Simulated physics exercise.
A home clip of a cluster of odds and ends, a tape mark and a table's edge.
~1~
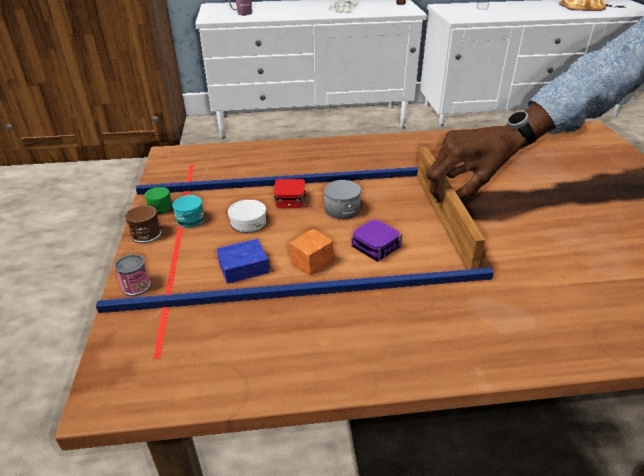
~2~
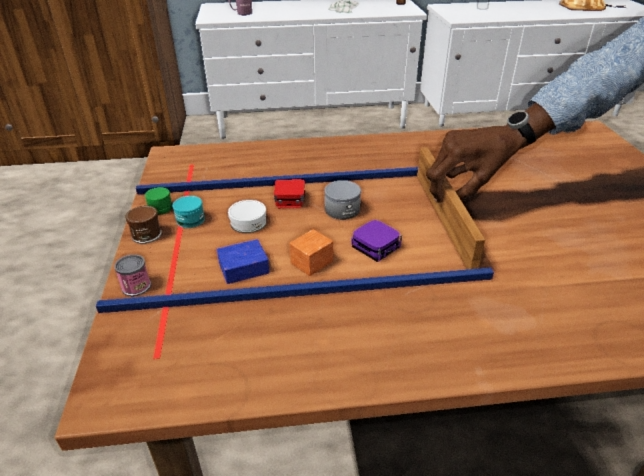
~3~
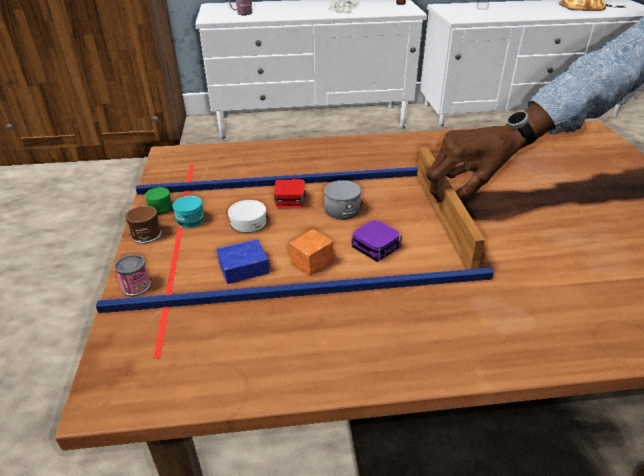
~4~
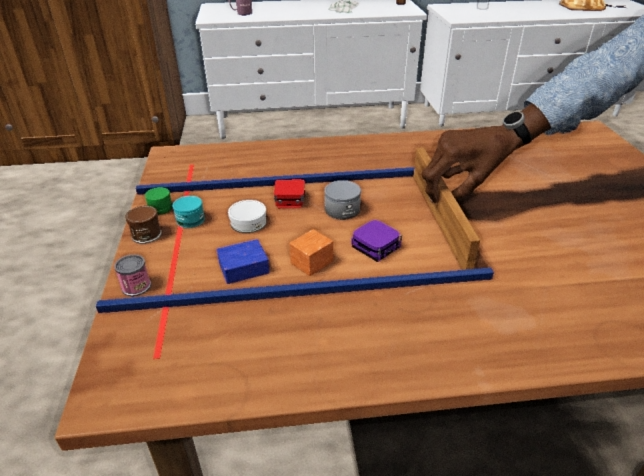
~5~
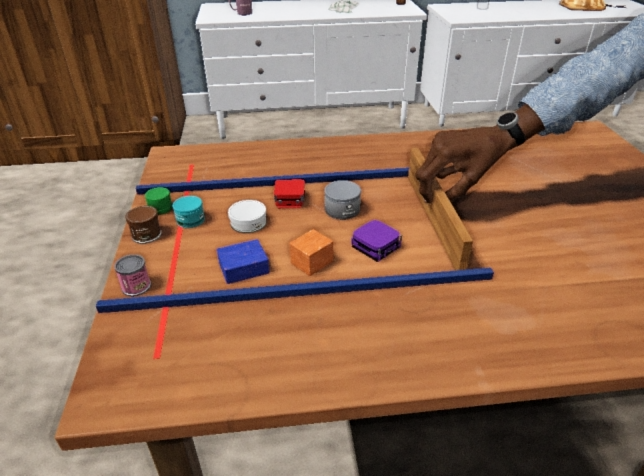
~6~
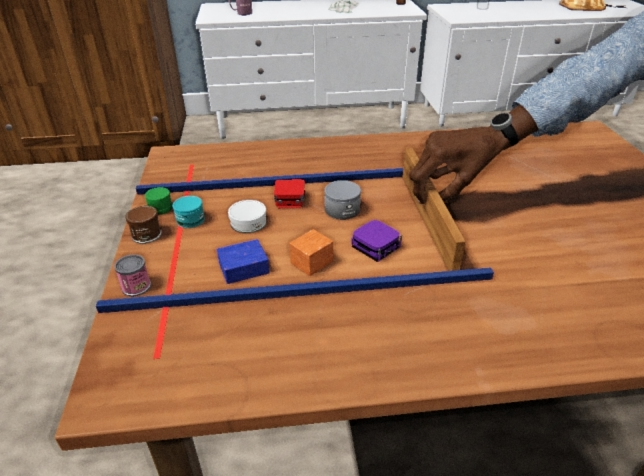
At the start, a hand holds a wooden board upright at the right end of two blue rails on a table, with small tins and coloured blocks between them and a red tape line at left. The hand then slides the board slightly left, while the tins and blocks stay still.
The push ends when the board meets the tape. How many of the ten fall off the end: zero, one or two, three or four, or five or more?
The number that fall off is one or two.
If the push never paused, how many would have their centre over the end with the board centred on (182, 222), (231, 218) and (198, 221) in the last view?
In that order 2, 0 and 1.
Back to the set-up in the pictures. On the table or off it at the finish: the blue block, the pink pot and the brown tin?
The blue block stays on, the pink pot tumbles off, the brown tin goes over.
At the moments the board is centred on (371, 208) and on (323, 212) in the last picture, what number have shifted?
First 1, then 5.
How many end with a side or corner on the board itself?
In contact: 4.
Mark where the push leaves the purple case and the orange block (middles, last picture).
Near (154, 259) and (152, 281).
Early on, none off yet; brown tin at rest near (144, 224); pink pot at rest near (133, 275); green lid at rest near (159, 201).
Finally, the number that fall off is one or two; lost, pink pot and brown tin.
